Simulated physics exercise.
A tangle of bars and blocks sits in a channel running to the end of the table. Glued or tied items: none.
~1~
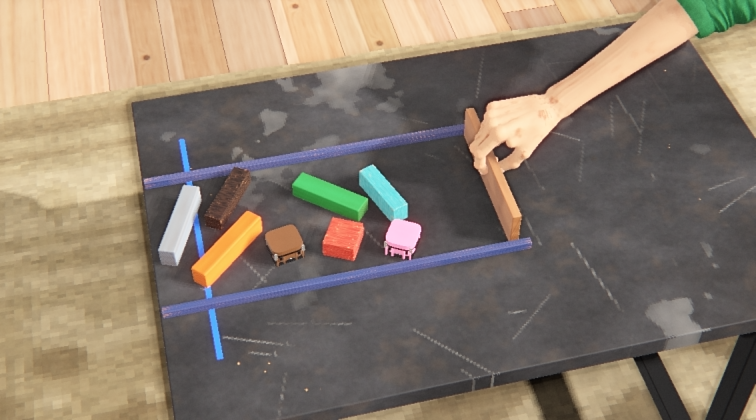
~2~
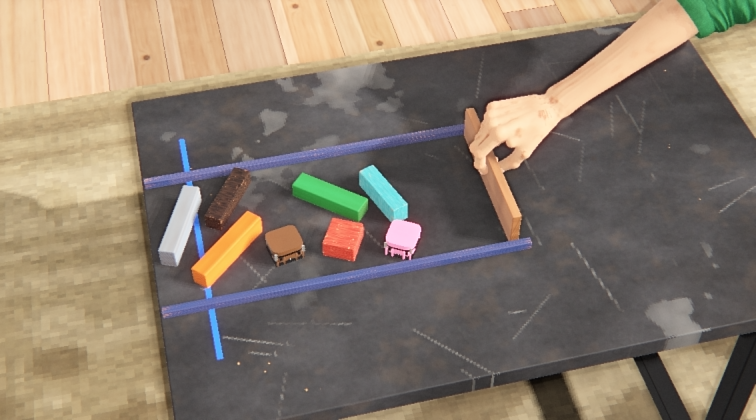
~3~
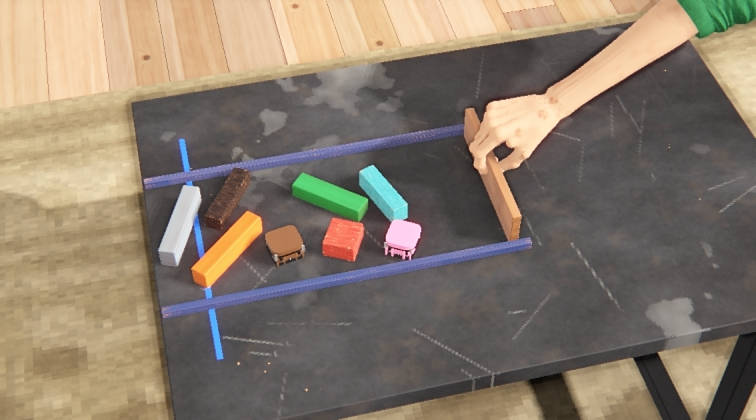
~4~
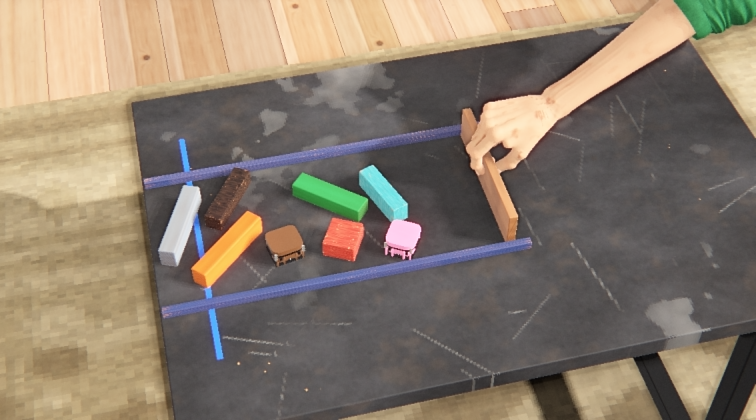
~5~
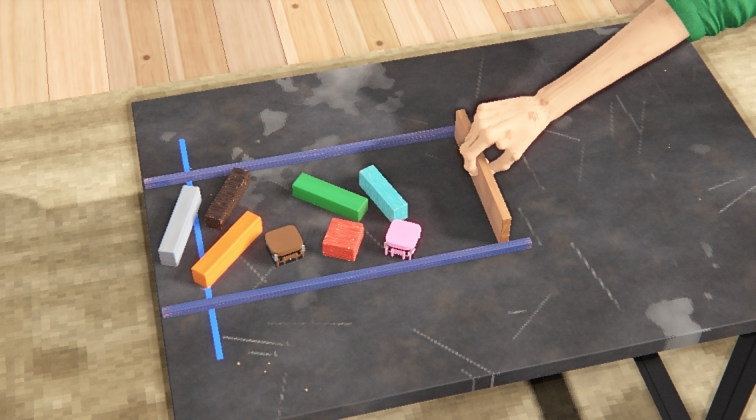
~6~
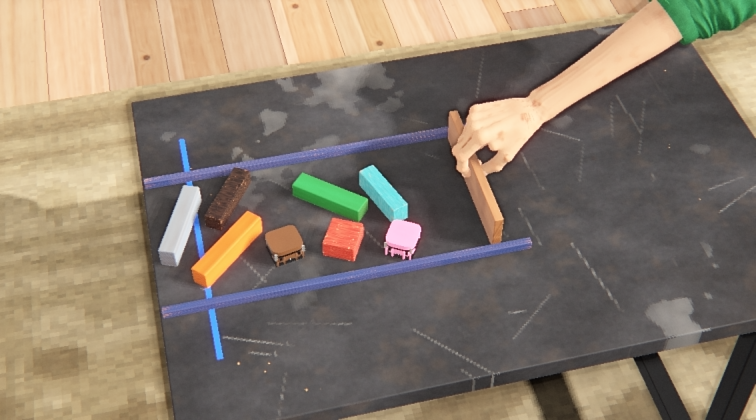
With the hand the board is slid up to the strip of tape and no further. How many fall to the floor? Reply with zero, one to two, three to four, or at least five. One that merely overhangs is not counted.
It comes to three to four.
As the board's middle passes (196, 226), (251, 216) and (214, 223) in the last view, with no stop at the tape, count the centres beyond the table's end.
By position: 4 / 0 / 2.
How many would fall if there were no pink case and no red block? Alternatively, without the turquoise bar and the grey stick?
Fallen: 2 in the first try, 1 in the other.
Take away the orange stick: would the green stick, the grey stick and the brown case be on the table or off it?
The green stick remains up, the grey stick is lost, the brown case is lost.
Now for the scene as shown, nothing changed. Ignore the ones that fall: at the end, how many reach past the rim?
Count of overhanging things: 1.
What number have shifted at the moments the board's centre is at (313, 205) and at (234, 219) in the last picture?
The first count is 5, and then it's 8.
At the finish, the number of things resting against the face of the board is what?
2 in contact.
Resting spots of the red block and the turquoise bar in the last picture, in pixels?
The red block ends at (170, 265) and the turquoise bar at (189, 227).
Soon after, none off yet; grey stick at rest near (180, 225); orange stick at rest near (228, 249); black bar at rest near (228, 198).
In the end, the number that fall off is three or four; gone, brown case, black bar, orange stick and grey stick.
